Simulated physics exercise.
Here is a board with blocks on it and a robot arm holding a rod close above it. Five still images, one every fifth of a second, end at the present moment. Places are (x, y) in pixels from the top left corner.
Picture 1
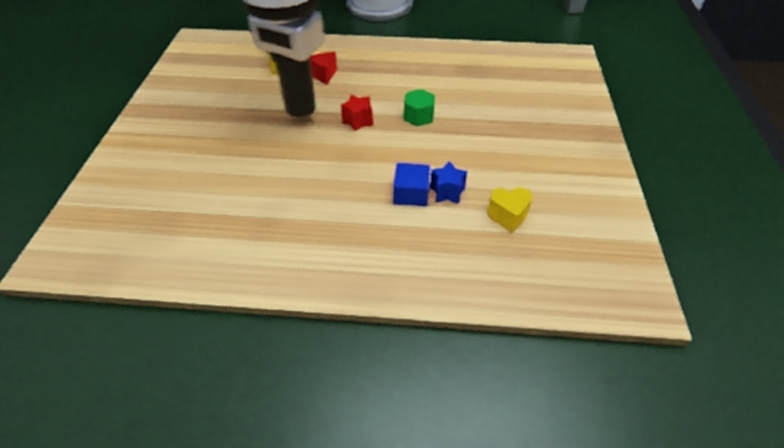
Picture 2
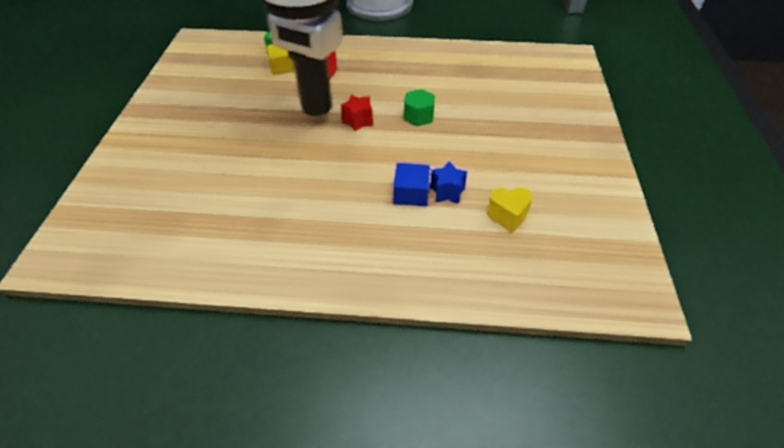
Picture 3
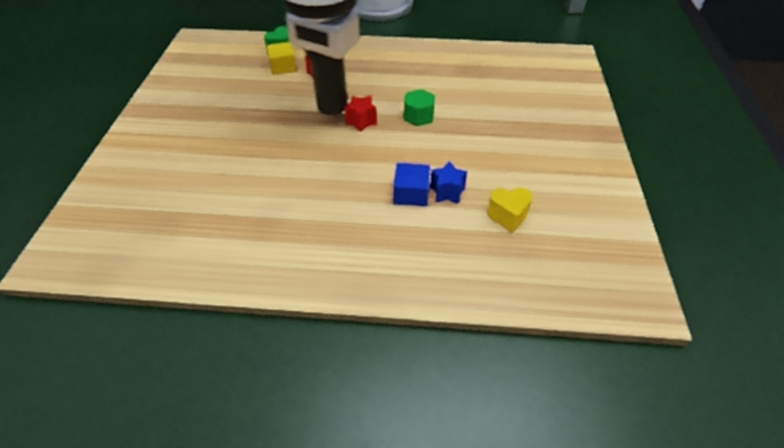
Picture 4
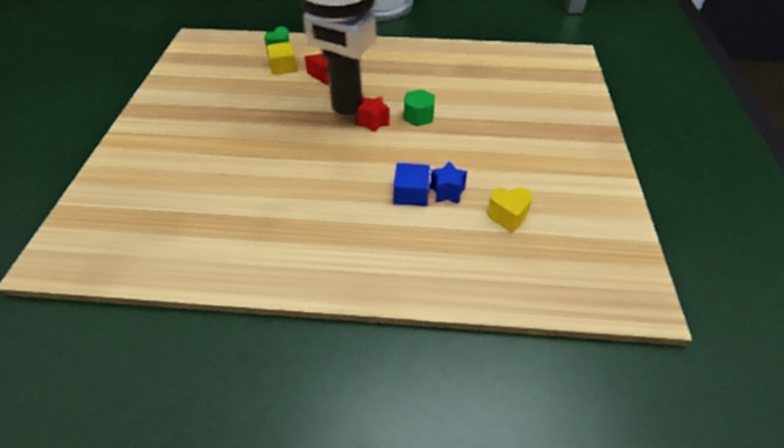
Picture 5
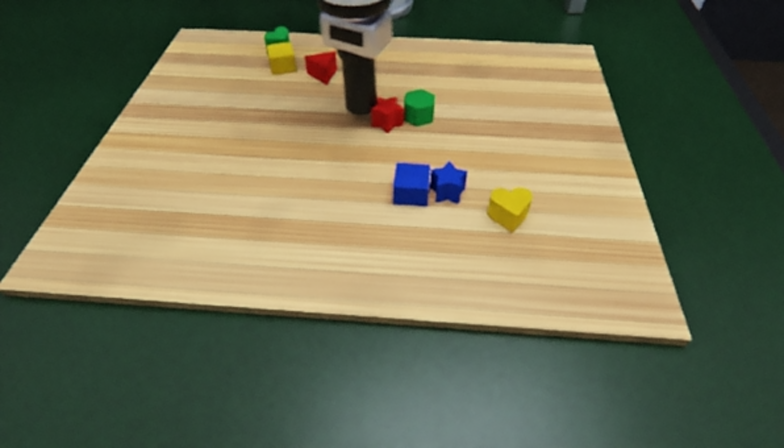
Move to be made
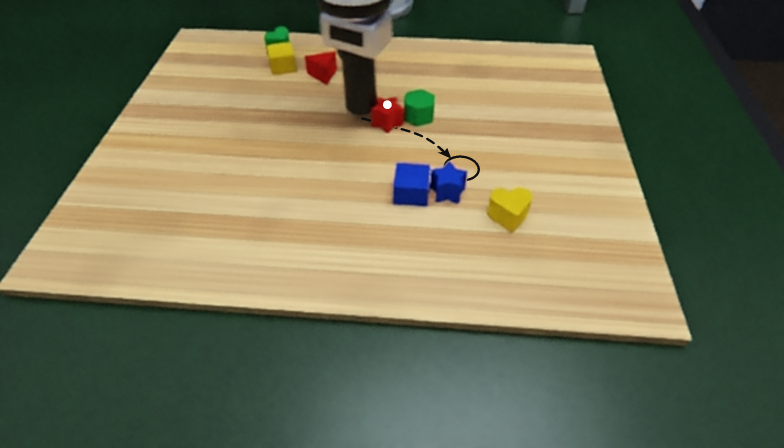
A robot arm's dark rod moves rightward just above a wooden board, passing in front of a red block near the back. It then reaches the red star block and pushes it right, narrowing the gap to the green six-sided block, while the blue blocks and yellow heart stay still.
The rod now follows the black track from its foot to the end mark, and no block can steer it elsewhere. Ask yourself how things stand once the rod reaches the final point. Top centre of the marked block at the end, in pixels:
It will end up at (483, 135).
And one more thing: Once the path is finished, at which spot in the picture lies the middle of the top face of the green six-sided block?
Answer: (444, 98).
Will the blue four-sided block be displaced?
No
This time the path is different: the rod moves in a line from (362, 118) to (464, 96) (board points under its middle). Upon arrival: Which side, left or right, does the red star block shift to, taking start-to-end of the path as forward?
Right-hand side.
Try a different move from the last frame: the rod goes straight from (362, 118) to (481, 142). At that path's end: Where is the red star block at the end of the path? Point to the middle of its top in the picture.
Somewhere near (513, 130).
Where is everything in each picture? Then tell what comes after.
The first frame shows rod's lower end (301, 108); red star block (357, 103); blue four-sided block (412, 175); green six-sided block (420, 98); blue star block (450, 174).
The second frame shows rod (317, 107); blocks still.
The third frame shows rod (333, 106); red star block (361, 103).
The fourth frame shows rod (347, 106); red star block (373, 104).
The fifth frame shows rod (361, 106); red star block (387, 105); blue four-sided block (412, 175); green six-sided block (420, 98); blue star block (450, 174).
Drawn move, from (362, 118) over (399, 129) and (435, 144) to (462, 168); the dot is on the red star block.
On the path given first. One third of the way, rod (400, 116); red star block (427, 115); green six-sided block (443, 98), turned 60° anticlockwise.
Two thirds of the way, rod (436, 131); red star block (465, 128); green six-sided block (444, 98), turned 65° anticlockwise.
At the end, rod (463, 156); red star block (483, 135), turned 60° anticlockwise; blue four-sided block still; green six-sided block (444, 98), turned 65° anticlockwise; blue star block still.
